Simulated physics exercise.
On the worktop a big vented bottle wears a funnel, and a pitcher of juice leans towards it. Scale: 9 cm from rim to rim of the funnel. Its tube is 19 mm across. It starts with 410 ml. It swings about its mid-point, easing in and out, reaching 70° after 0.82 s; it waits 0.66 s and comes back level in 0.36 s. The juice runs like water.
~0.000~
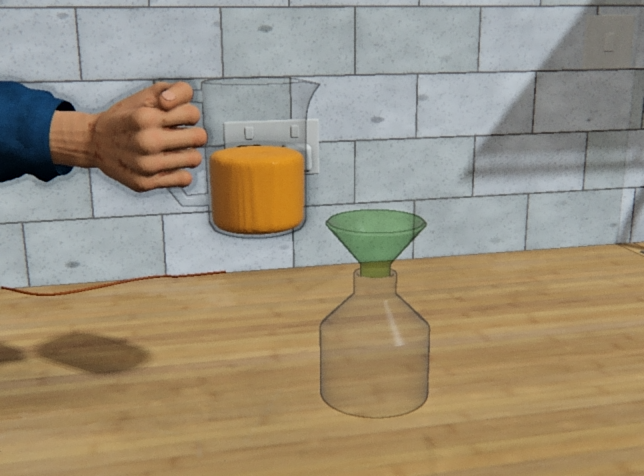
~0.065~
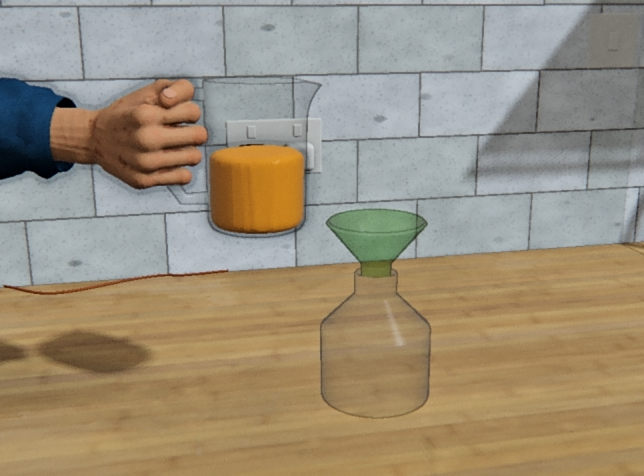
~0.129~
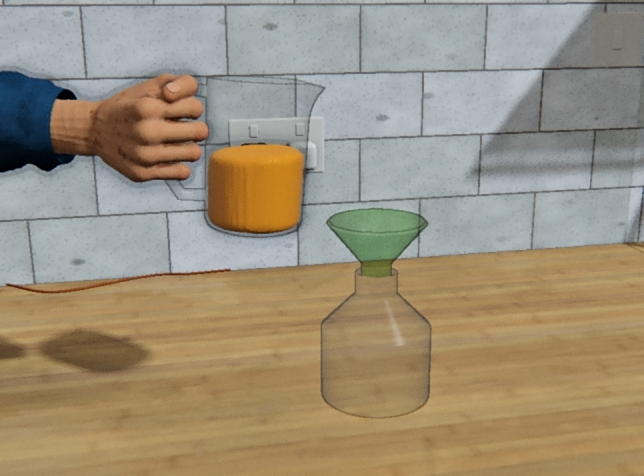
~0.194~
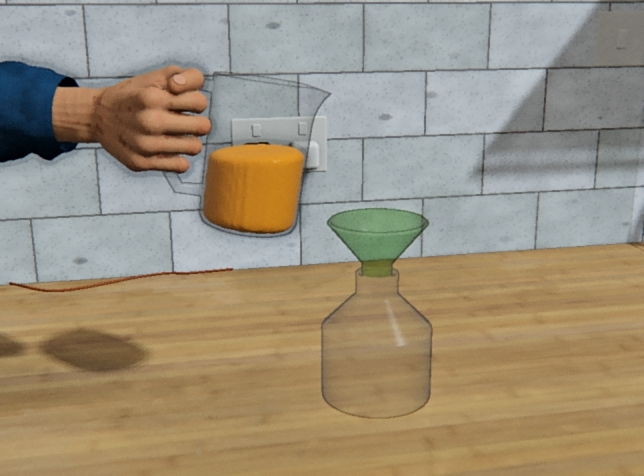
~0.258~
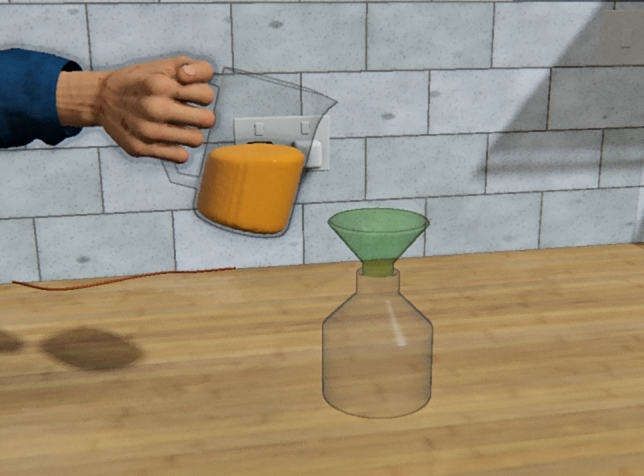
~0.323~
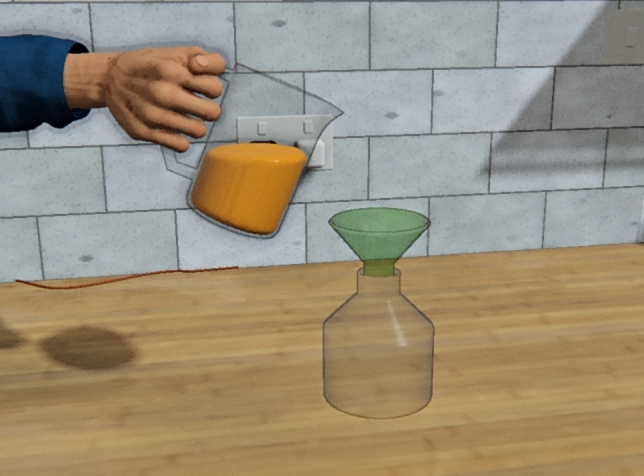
A hand gradually tilts a clear pitcher of orange juice rightward near a funnel-topped bottle.
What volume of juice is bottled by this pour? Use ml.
About 160 ml.
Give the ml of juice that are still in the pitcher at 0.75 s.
Close to 390 ml.
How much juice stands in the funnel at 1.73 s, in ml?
Close to 20 ml.
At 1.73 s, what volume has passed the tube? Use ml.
Close to 150 ml.
By 0.75 s the tilt is 69° and 0 ml has passed the tube, 0 ml is in the funnel, 390 ml in the pitcher and 0 ml has missed.
By 1.06 s the tilt is 70° and 40 ml has passed the tube, 45 ml is in the funnel, 300 ml in the pitcher and 0 ml has missed.
By 1.38 s the tilt is 70° and 95 ml has passed the tube, 45 ml is in the funnel, 255 ml in the pitcher and 5 ml has missed.
By 1.73 s the tilt is 14° and 145 ml has passed the tube, 20 ml is in the funnel, 235 ml in the pitcher and 5 ml has missed.
At rest 165 ml has passed the tube, 0 ml is in the funnel, 235 ml in the pitcher and 5 ml has missed.
